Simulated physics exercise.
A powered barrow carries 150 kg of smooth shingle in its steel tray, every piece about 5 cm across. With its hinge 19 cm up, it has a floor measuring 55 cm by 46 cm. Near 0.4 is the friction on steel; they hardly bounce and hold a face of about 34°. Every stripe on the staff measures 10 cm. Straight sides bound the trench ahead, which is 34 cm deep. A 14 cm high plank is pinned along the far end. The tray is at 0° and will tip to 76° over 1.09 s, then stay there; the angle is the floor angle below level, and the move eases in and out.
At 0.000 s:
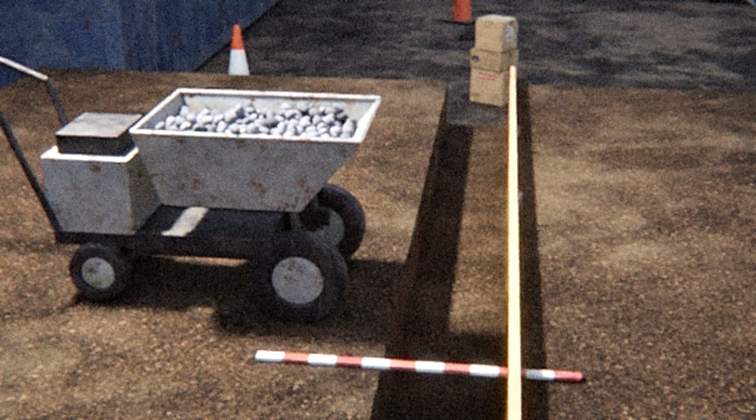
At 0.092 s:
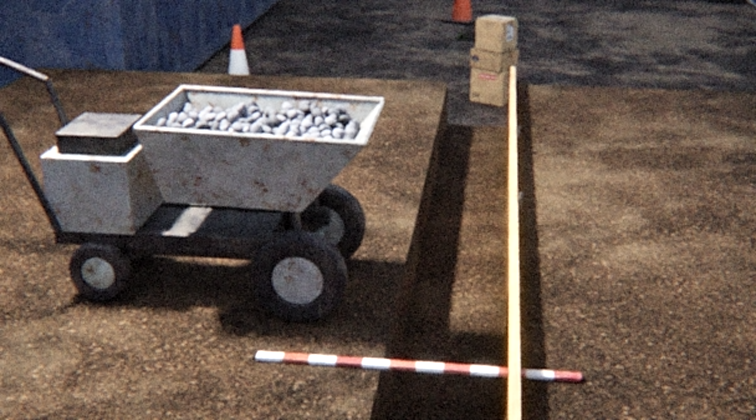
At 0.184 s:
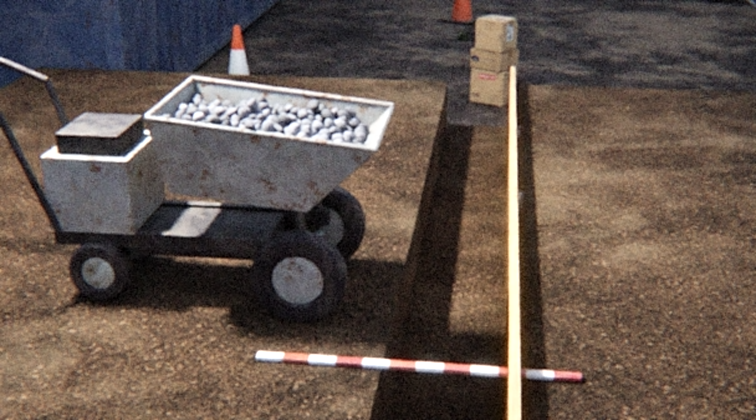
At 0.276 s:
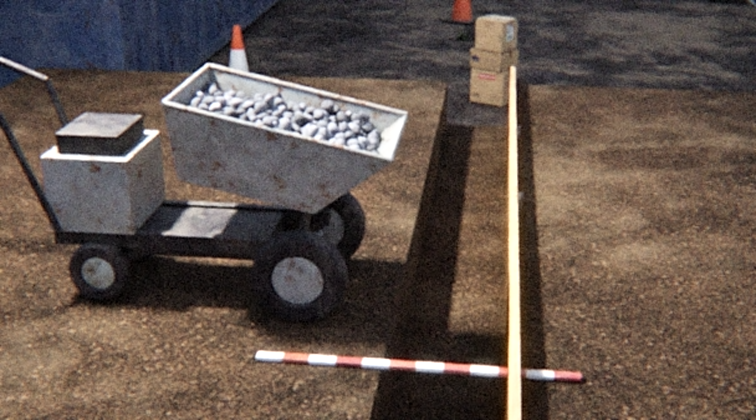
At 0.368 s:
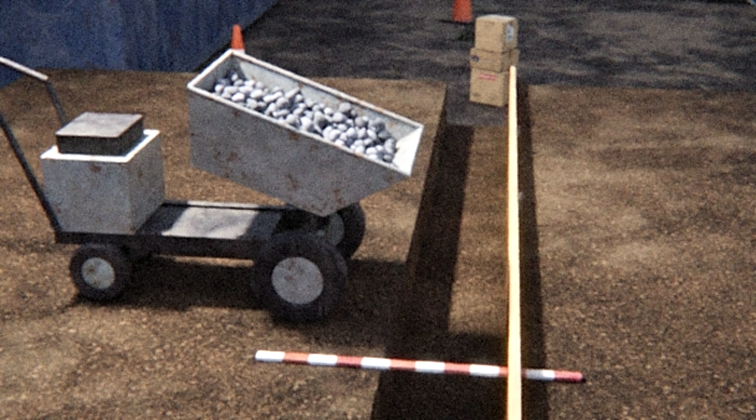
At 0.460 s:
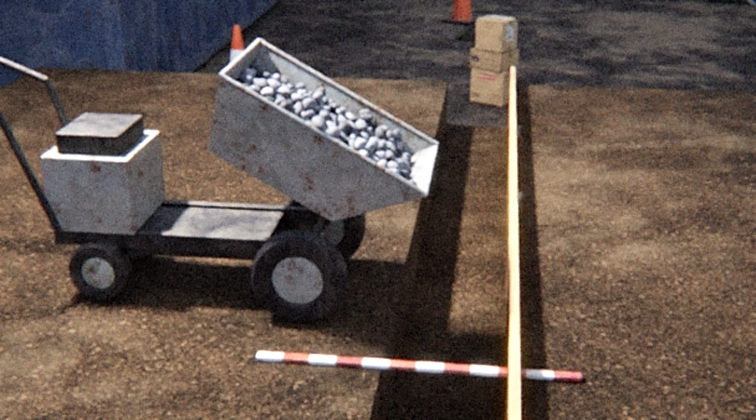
A rusty metal tray full of smooth grey stones on a wheeled barrow tilted steadily down to the right, its back end rising, while the barrow stayed still beside a long trench.
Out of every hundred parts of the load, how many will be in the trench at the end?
Close to 86 in every hundred.
After 0.8 s the floor is at 64°; 99 % in the tray, 1 % in the trench; the foremost stones are at (482, 261).
After 1.2 s the floor is at 76°; 45 % in the tray, 44 % in the trench, 11 % past the trench; the foremost stones are at (599, 293).
After 1.5 s the floor is at 76°; 9 % in the tray, 77 % in the trench, 14 % past the trench; the foremost stones are at (700, 309).
After 3.5 s the floor is at 76°; 0 % in the tray, 86 % in the trench, 14 % past the trench; the foremost stones are past the picture's edge.
